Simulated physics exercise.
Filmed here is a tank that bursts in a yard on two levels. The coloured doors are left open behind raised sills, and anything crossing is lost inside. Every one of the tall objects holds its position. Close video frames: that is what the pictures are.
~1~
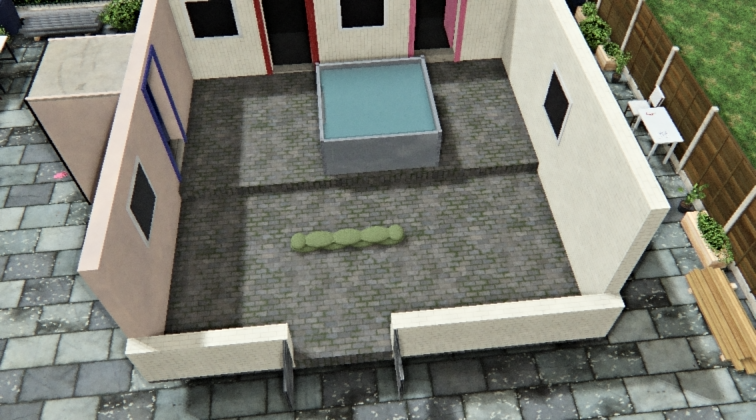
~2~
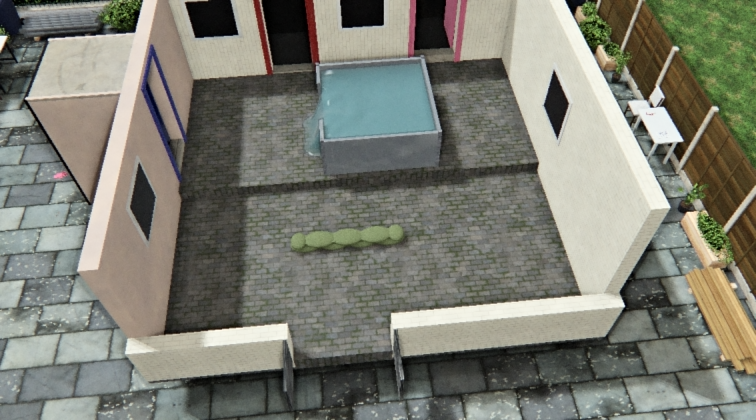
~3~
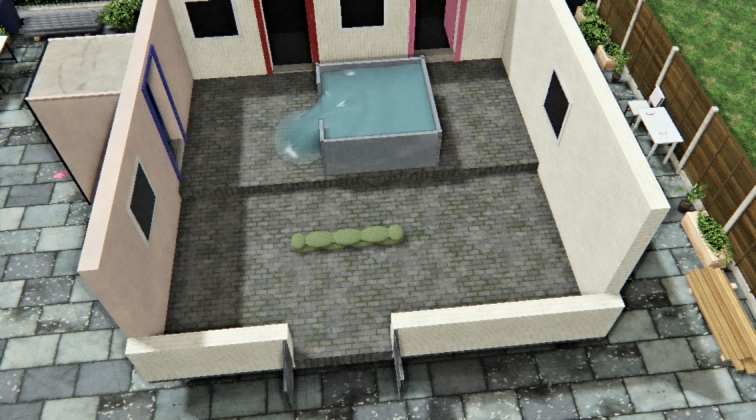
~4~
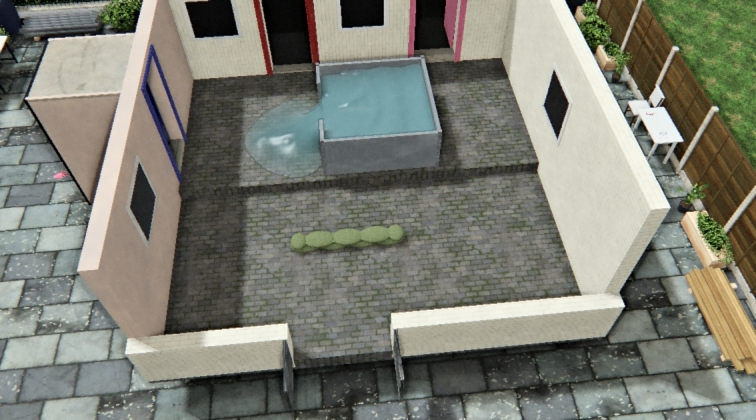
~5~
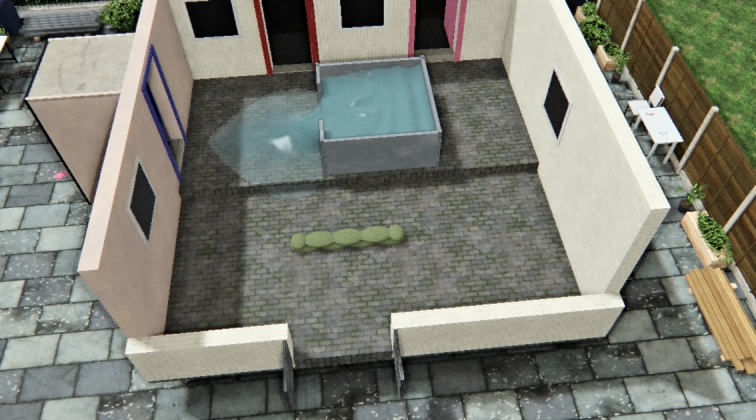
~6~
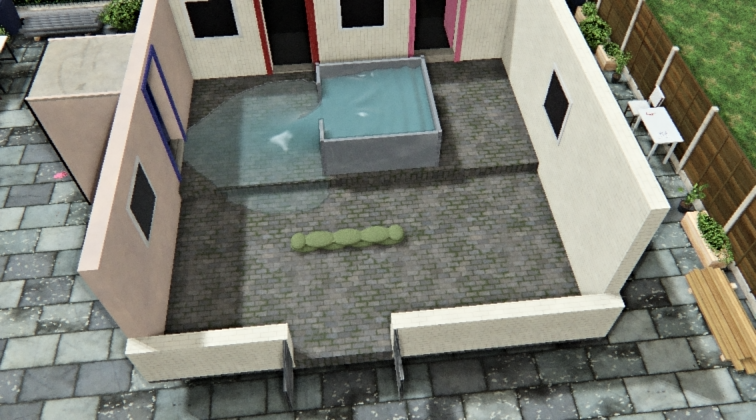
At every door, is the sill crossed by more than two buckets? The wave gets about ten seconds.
The pink door: No; the blue door: Yes; the red door: Yes.
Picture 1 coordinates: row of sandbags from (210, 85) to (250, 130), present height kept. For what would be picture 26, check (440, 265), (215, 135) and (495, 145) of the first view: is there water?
Point one: Untouched. Point two: Submerged. Point three: Untouched.
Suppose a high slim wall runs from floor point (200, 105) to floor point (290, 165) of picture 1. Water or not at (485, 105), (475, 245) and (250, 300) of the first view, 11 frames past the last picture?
Untouched, untouched, submerged.
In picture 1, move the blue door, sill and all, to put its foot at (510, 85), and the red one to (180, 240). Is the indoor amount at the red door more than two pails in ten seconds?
Put simply, the red door gets past the mark.
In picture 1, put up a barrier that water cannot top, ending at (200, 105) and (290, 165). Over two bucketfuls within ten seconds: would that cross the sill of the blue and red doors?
Looking at each, the blue door remains below the mark and the red door gets past the mark.
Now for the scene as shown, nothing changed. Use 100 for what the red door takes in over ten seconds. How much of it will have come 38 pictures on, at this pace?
I'd put it at 80 percent.
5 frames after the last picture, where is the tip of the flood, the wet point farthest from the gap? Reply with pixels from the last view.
My guess would be about (175, 259).
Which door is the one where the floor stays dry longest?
Observed: The pink one.
A moment on, water covers 25 % of the floor; the pink door not reached, the blue door over two buckets in, the red door wet at the sill, nothing in.
Next, water covers 30 % of the floor; the pink door not reached, the blue door far over two buckets in, the red door under two buckets in.
Then, water covers 40 % of the floor; the pink door not reached, the blue door far over two buckets in, the red door under two buckets in.
Later, water covers 70 % of the floor; the pink door wet at the sill, nothing in, the blue door far over two buckets in, the red door over two buckets in.
In the end, water covers 95 % of the floor; the pink door wet at the sill, nothing in, the blue door far over two buckets in, the red door over two buckets in.
